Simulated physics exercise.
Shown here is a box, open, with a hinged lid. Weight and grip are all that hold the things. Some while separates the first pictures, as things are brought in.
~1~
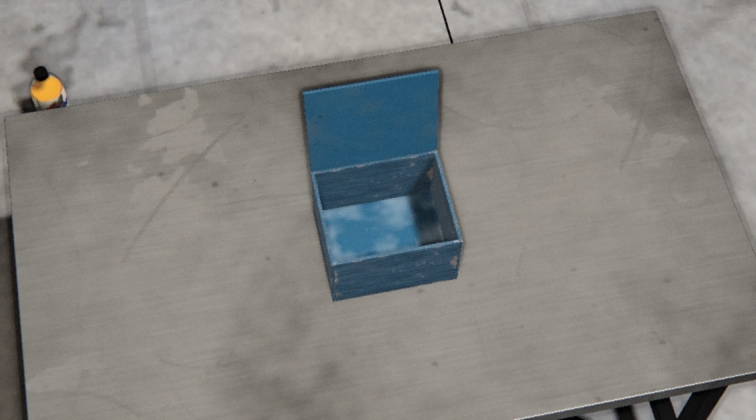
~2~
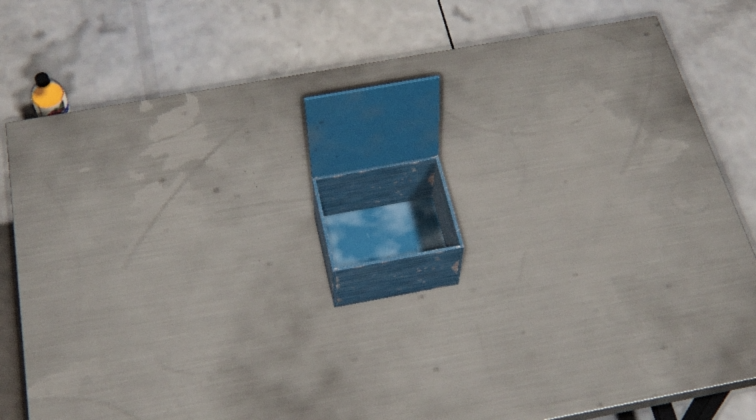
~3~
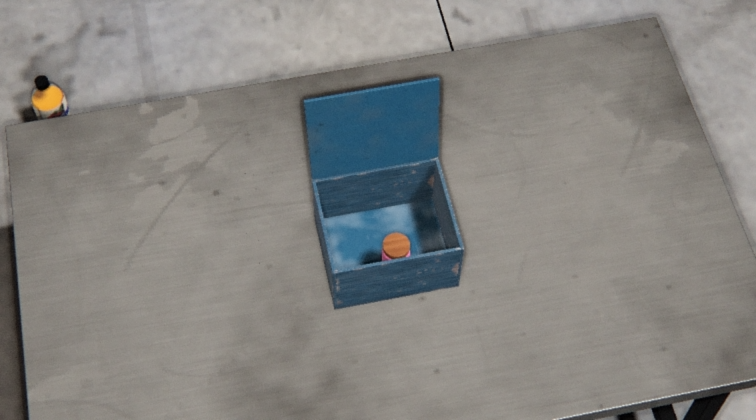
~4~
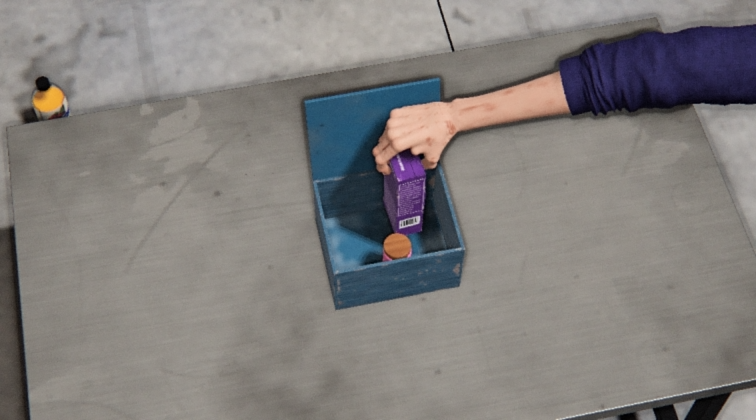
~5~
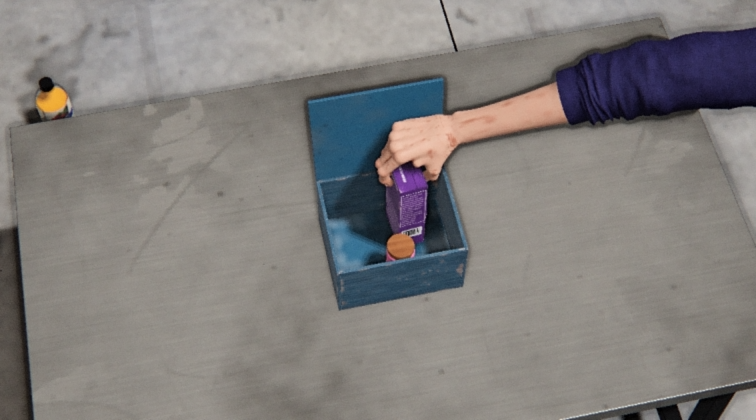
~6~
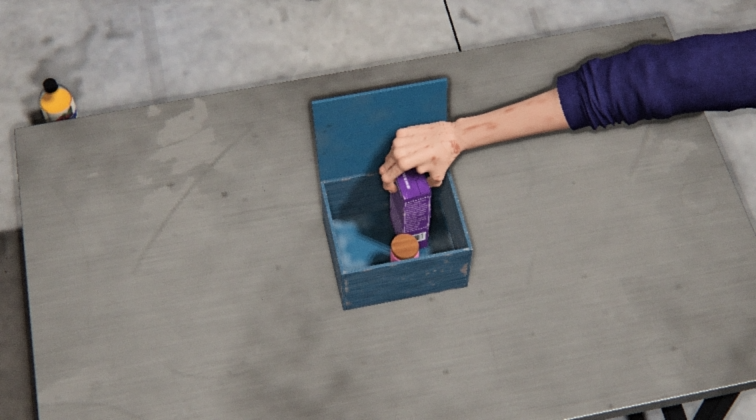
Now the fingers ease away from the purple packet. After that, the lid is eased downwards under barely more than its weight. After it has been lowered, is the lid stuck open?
Yes.
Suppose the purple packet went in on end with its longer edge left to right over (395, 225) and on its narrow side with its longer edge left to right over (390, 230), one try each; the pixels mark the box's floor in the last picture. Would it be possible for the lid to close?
Try 1: Lid not shut; try 2: Lid shut.
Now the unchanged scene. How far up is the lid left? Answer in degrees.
Lid angle from rim - close to 55°.
Then, 1.10 s past the last view, lid starting down.
Then, 1.40 s past the last view, lid 72° above the rim.
Then, 2.40 s past the last view, lid 57° above the rim; purple packet rocked 6° from its first pose near (413, 211).
Finally, lid 55° above the rim; left askew, purple packet; pink shaker still in place. Final places as the last picture's camera would see them, purple packet near (414, 211).
